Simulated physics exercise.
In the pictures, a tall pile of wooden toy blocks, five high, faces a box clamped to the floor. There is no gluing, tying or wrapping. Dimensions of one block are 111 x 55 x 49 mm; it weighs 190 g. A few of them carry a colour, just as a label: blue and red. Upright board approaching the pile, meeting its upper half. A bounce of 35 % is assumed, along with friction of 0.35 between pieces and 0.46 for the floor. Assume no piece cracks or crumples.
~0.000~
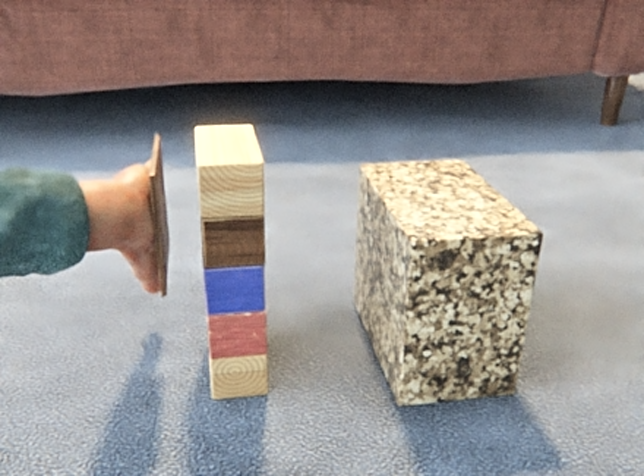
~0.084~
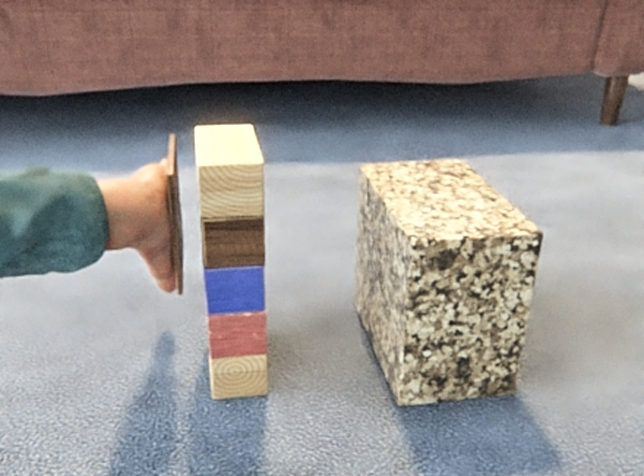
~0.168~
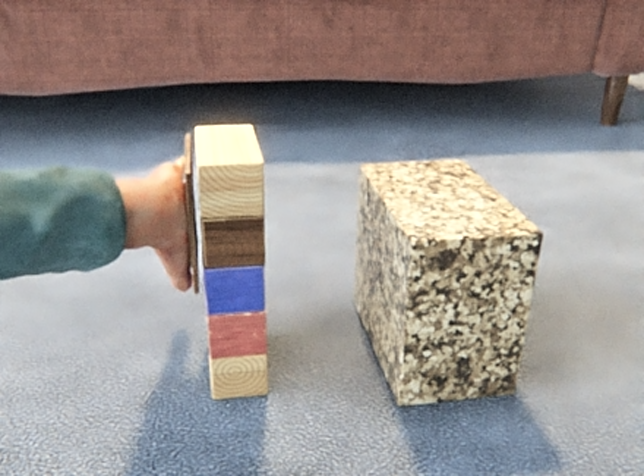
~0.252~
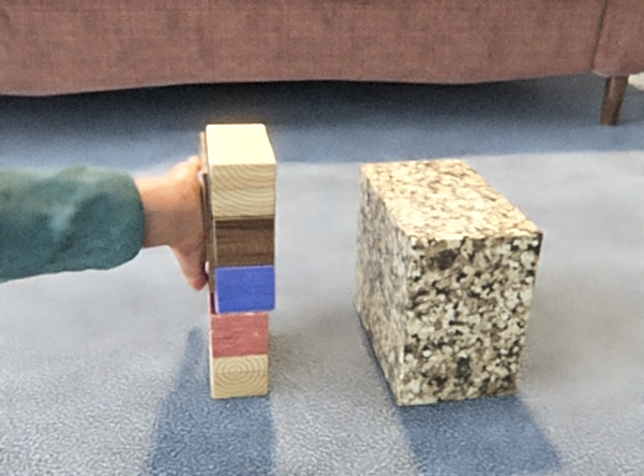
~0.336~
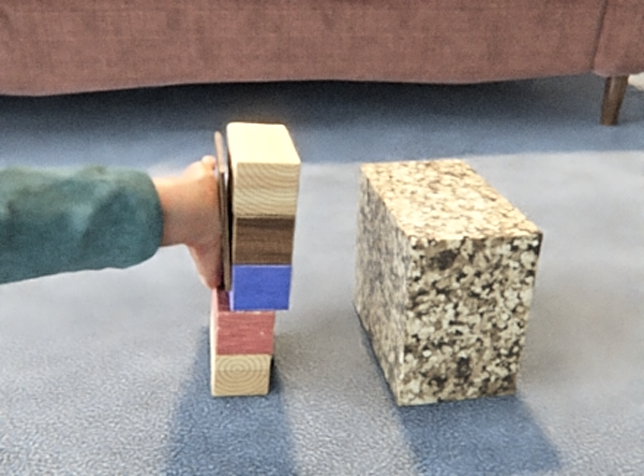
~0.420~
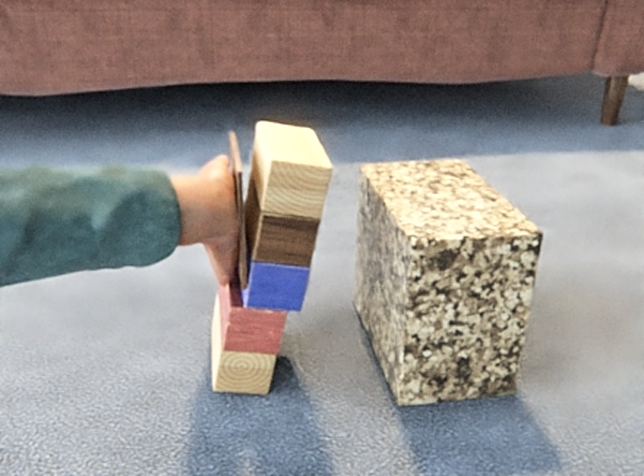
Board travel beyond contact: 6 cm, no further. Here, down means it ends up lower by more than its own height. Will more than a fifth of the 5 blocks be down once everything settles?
No.
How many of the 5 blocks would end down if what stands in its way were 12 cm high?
Count at the end: 3.
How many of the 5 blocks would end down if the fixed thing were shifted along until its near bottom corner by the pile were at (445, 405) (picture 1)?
I reckon the answer is 3.
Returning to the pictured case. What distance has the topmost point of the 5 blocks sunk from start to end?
By about 1 cm, start to end.
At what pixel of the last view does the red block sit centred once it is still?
Last frame, centre at roughly (281, 301).
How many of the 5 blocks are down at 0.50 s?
0 by then.
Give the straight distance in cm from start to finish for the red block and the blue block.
Red ends up 4 cm away; blue ends up 8 cm away.
Around 0.50 s, none of the 5 blocks down, 5 disturbed; blue block tipped 19°; red block tipped 19°.
Around 0.58 s, none of the 5 blocks down, 5 disturbed; blue block tipped 30°; red block tipped 30°.
Finally (1.7 s), none of the 5 blocks down, 5 disturbed; red block tipped 34°; blue block tipped 34°, 15 mm lower. That is 0 per cent. Seen by the last camera, middles, red block near (282, 301), blue block near (320, 270).
